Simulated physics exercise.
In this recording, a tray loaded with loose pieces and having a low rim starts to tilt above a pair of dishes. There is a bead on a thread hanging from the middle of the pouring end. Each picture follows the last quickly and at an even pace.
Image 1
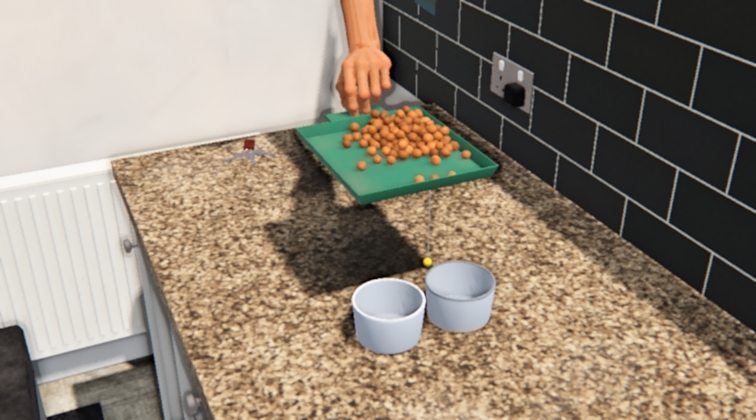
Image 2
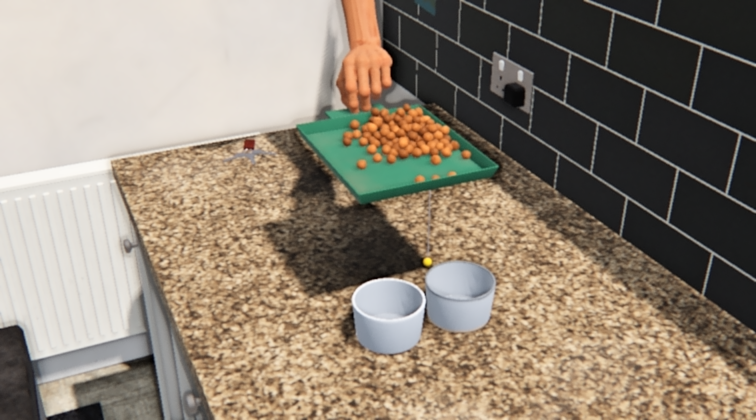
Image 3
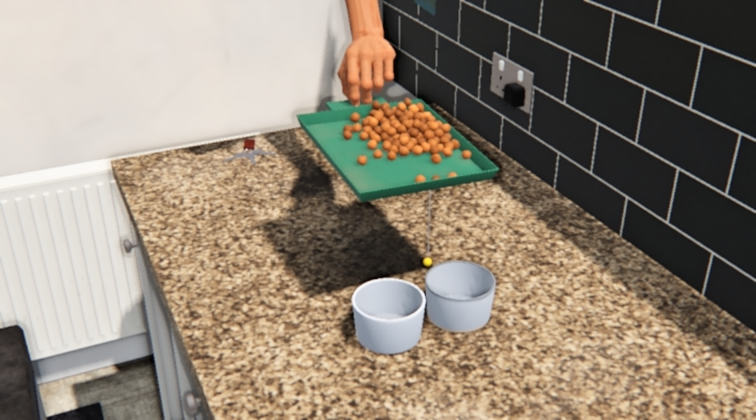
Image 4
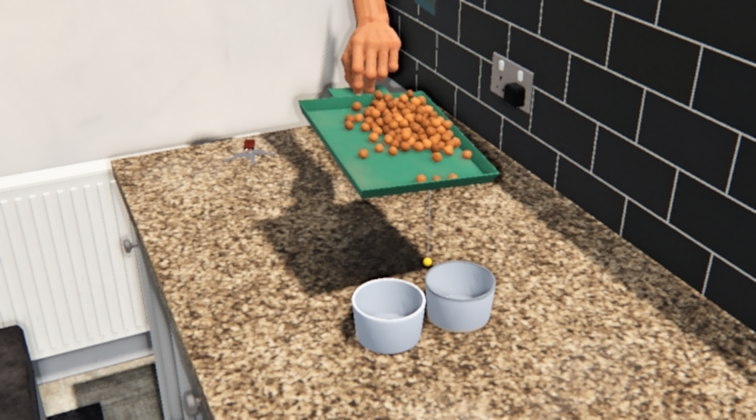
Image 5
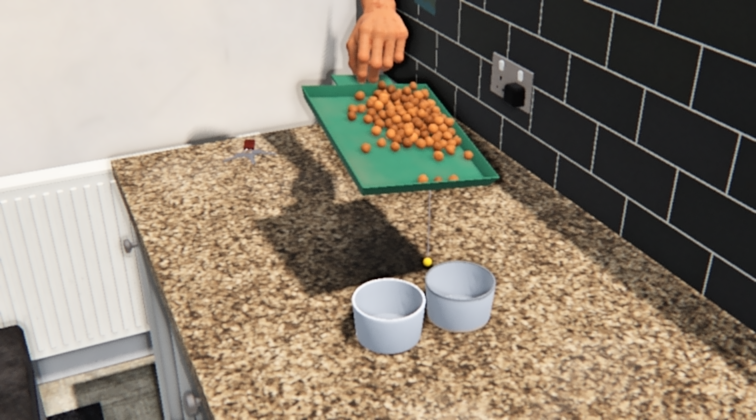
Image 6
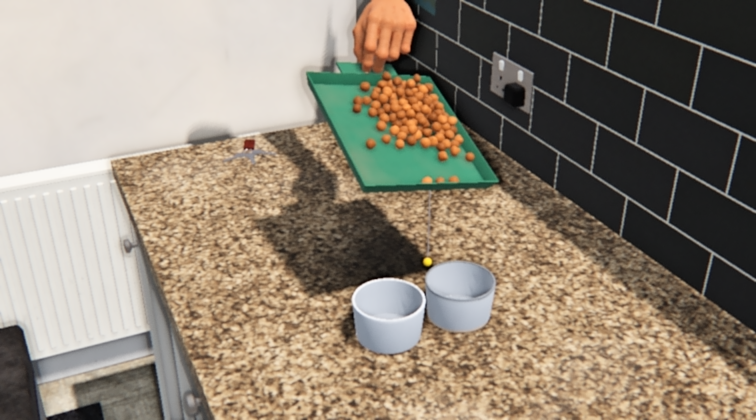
A speckled brown granite kitchen counter, seen from above at an angle by a still camera, runs beside a black tiled wall with a socket, with a white radiator at left. A hand holds a green tray of orange-brown hazelnuts above two pale grey-blue dishes, a yellow bead hanging from its near edge. The hand slowly raises the tray's far end, tilting it toward its near right corner, while the nuts barely shift.
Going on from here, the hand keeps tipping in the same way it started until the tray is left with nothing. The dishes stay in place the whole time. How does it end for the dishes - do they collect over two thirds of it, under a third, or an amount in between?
When it's done, the haul in the dishes doesn't make a third.
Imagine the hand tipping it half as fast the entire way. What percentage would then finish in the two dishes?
About 30 %.
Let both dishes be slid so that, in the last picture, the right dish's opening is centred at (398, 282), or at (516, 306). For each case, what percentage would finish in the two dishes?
Some 0 percent in the first case, 0 percent in the second.
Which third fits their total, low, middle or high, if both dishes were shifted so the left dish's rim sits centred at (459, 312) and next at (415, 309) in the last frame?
First attempt: Under a third; second attempt: Less than a third.
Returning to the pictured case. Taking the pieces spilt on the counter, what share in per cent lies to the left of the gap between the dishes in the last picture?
Estimate: About 0 per cent.
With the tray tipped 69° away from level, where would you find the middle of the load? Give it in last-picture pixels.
Centre estimate: (477, 182).
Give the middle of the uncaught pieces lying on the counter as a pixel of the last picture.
It's centred close to pixel (533, 295).
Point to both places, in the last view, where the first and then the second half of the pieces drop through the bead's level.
(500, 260) first, (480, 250) later.
Just after the last frame, tray tipped steeply; roughly two thirds on the tray; just a few in the right dish; about a tenth outside both; roughly a quarter in the air.
A moment on, tray tipped past a quarter turn; roughly a quarter in the right dish; roughly two thirds outside both; about a tenth in the air.
Further on, tray tipped past a quarter turn; roughly a quarter in the right dish; the larger part outside both.
When it is over, tray tipped past a quarter turn; not one in the left dish; roughly a quarter in the right dish; the larger part outside both.
